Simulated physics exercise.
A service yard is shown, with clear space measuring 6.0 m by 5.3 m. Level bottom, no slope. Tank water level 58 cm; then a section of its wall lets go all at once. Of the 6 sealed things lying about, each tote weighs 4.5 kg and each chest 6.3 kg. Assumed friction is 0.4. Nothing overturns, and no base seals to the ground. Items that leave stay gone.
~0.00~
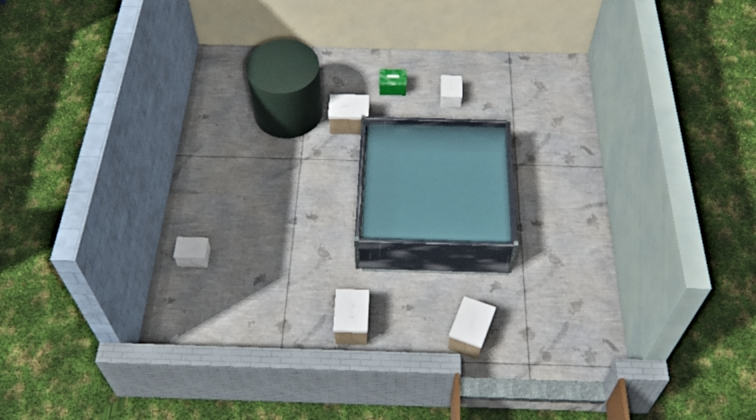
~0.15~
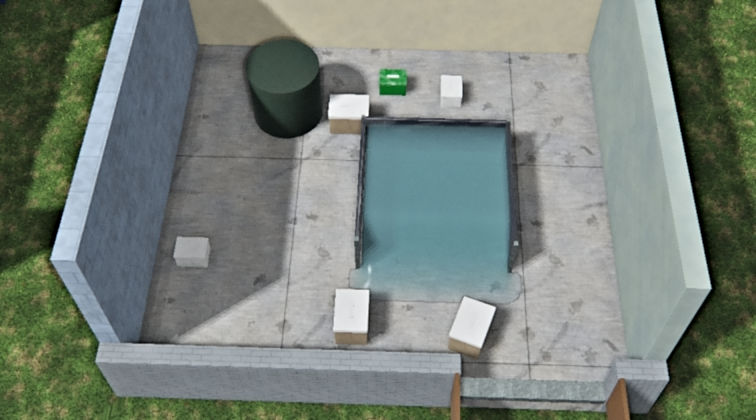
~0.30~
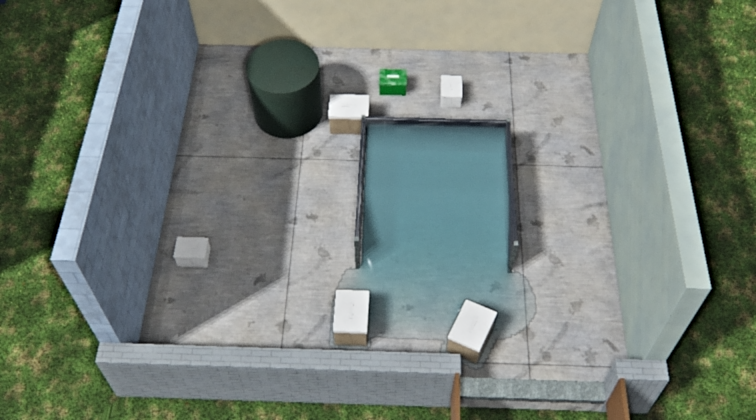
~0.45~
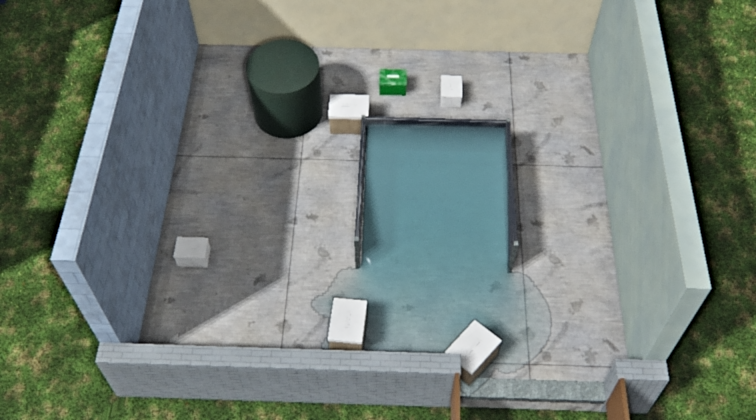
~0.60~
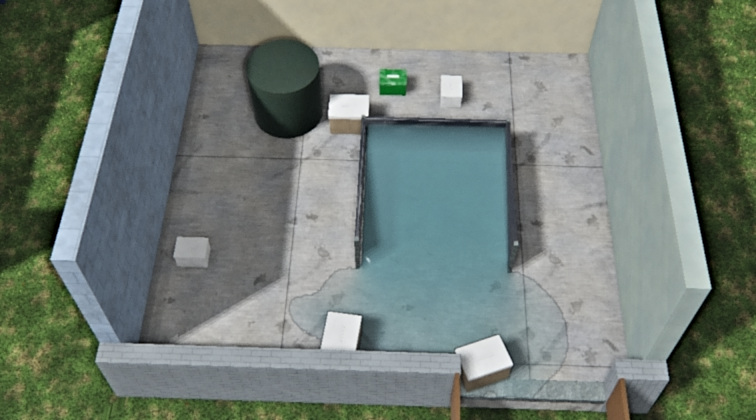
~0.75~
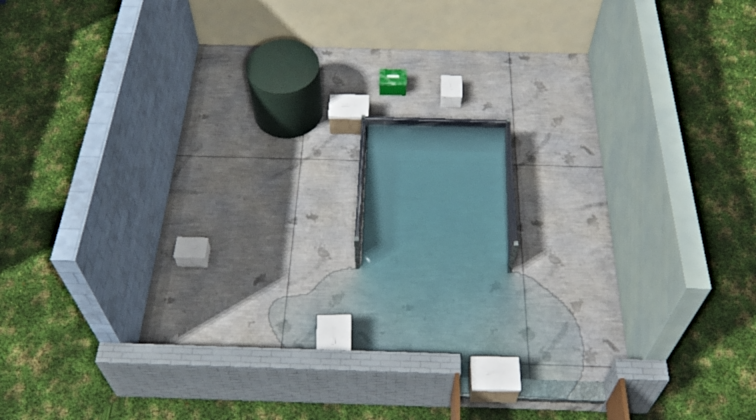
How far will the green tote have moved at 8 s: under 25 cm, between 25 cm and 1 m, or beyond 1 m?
Between 25 cm and 1 m.
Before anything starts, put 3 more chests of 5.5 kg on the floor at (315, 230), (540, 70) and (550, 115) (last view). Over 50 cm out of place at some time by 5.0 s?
In the order listed: Behind the line; behind the line; behind the line.
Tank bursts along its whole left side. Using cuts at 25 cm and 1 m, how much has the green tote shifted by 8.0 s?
Well, the green tote goes a long way then.
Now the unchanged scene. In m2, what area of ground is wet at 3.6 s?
Close to 18 m2, I'd say.
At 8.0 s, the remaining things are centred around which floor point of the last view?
I'd put it close to (412, 92) in the last view.
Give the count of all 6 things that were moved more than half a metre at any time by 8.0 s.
That comes to 5.
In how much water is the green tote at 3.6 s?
Somewhere close to 0 cm.
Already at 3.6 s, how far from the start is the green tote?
0 cm or so by then.
After 1.6 s the green tote is near (393, 77), 0.0 m from its start, aground; 1 of 6 are out; 0 afloat.
After 3.6 s the green tote is near (393, 77), 0.0 m from its start, aground; 1 of 6 are out; 1 afloat.
After 5.6 s the green tote is near (393, 77), 0.0 m from its start, aground; 1 of 6 are out; 1 afloat.
After 8.0 s the green tote is near (429, 84), 0.5 m from its start, afloat; 1 of 6 are out; 3 afloat.
